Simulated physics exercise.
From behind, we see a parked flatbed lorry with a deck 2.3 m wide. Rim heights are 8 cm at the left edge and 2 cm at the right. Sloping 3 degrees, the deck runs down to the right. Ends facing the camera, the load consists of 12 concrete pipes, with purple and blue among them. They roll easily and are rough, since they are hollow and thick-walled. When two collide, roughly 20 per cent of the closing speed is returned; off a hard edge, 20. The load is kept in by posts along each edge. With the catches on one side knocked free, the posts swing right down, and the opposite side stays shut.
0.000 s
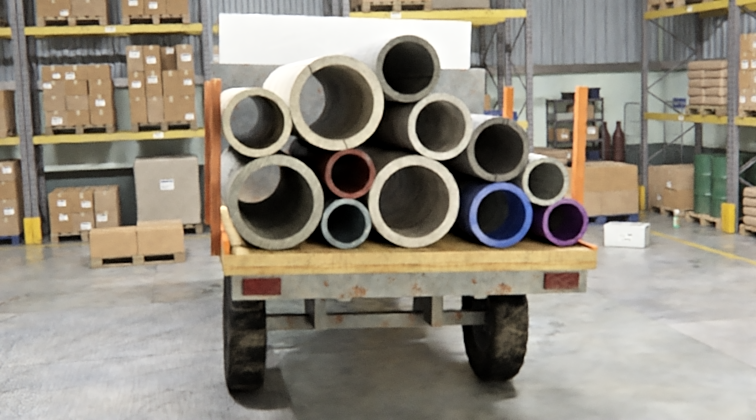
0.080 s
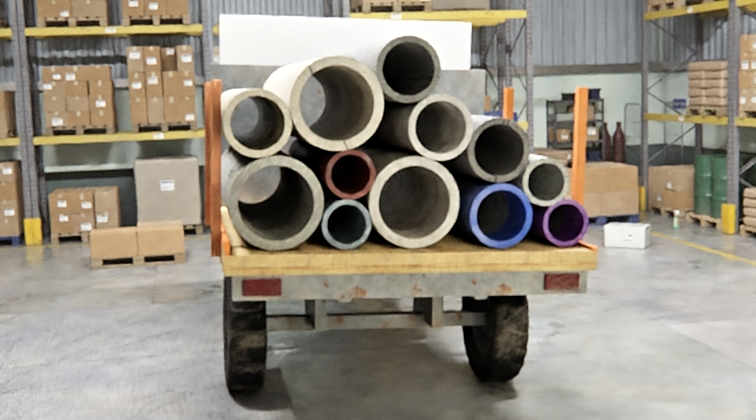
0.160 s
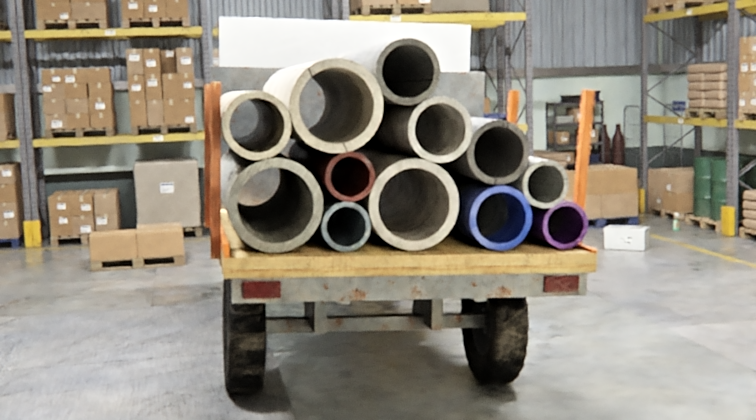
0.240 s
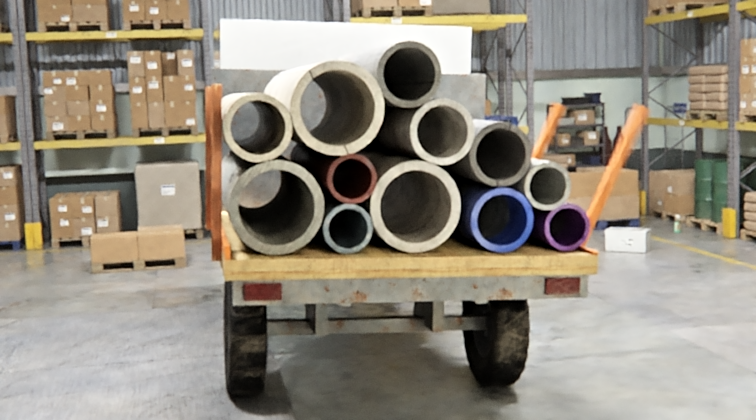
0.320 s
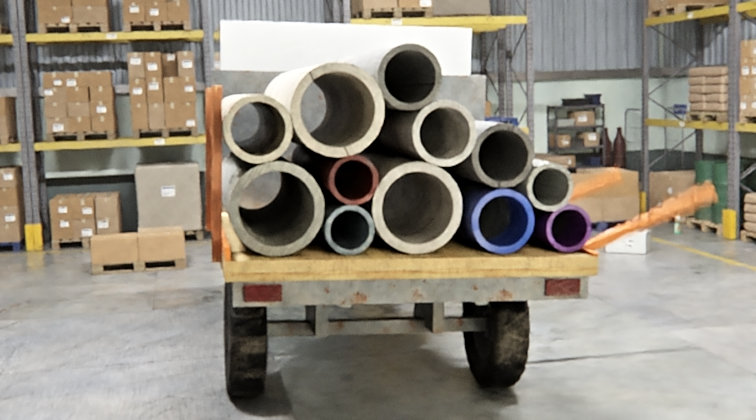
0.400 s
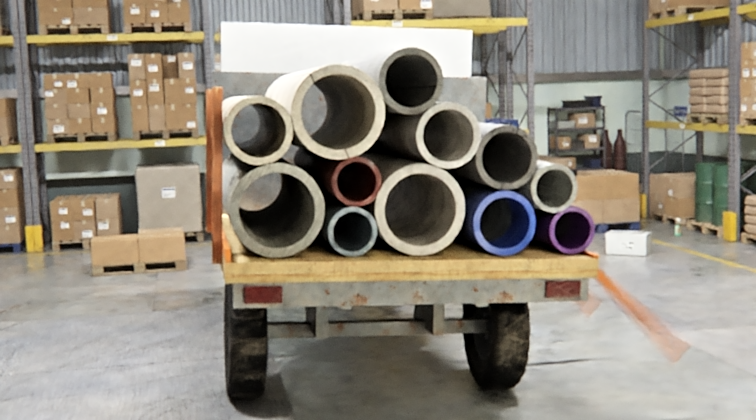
At the start, a stack of thick-walled pipes, including a blue and a purple one, sits on a parked flatbed between upright orange posts. The right-hand posts then tilt outward and swing down past the deck edge, while the left posts stay upright and the pipes shift very slightly right.
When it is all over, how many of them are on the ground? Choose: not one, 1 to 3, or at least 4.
It is at least 4; here the count comes to 8.
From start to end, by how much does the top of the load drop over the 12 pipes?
Drop: Approx. 70 centimetres.
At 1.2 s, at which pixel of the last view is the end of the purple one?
That would be about (647, 332) in pixels.
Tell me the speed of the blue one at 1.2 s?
I'd put it near 0.4 m/s.
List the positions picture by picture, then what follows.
Purple (567, 222), blue (500, 215); both sides upright; the deck slopes 3° down to the right; 5 of the 12 make up the bottom layer, in the first picture.
Purple (567, 223), blue (501, 216); sides still shut, in the second picture.
Purple (567, 225), blue (500, 218); both sides upright, in the third picture.
Purple (568, 228), blue (502, 220); right posts out by 25°, tip at (641, 112), in the fourth picture.
Purple (570, 229), blue (503, 221); right posts out by 65°, tip at (709, 194), in the fifth picture.
Purple (573, 231), blue (504, 223); right posts out by 130°, tip at (677, 350), in the sixth picture.
By 1.2 s, purple is dropping off the right side; blue is on the deck, 35 cm from the right edge, rolling right; 3 of 12 are off.
By 2.3 s, purple is down on the right; blue is dropping off the right side; 5 of 12 are off.
By 3.6 s, purple is on the ground to the right; blue is on the ground to the right; 6 of 12 are off.
By 5.0 s, purple is on the ground to the right; as before, blue; 8 of 12 are off.
Finally (7.1 s), purple is down on the right; blue is down on the right; 8 of 12 are off.
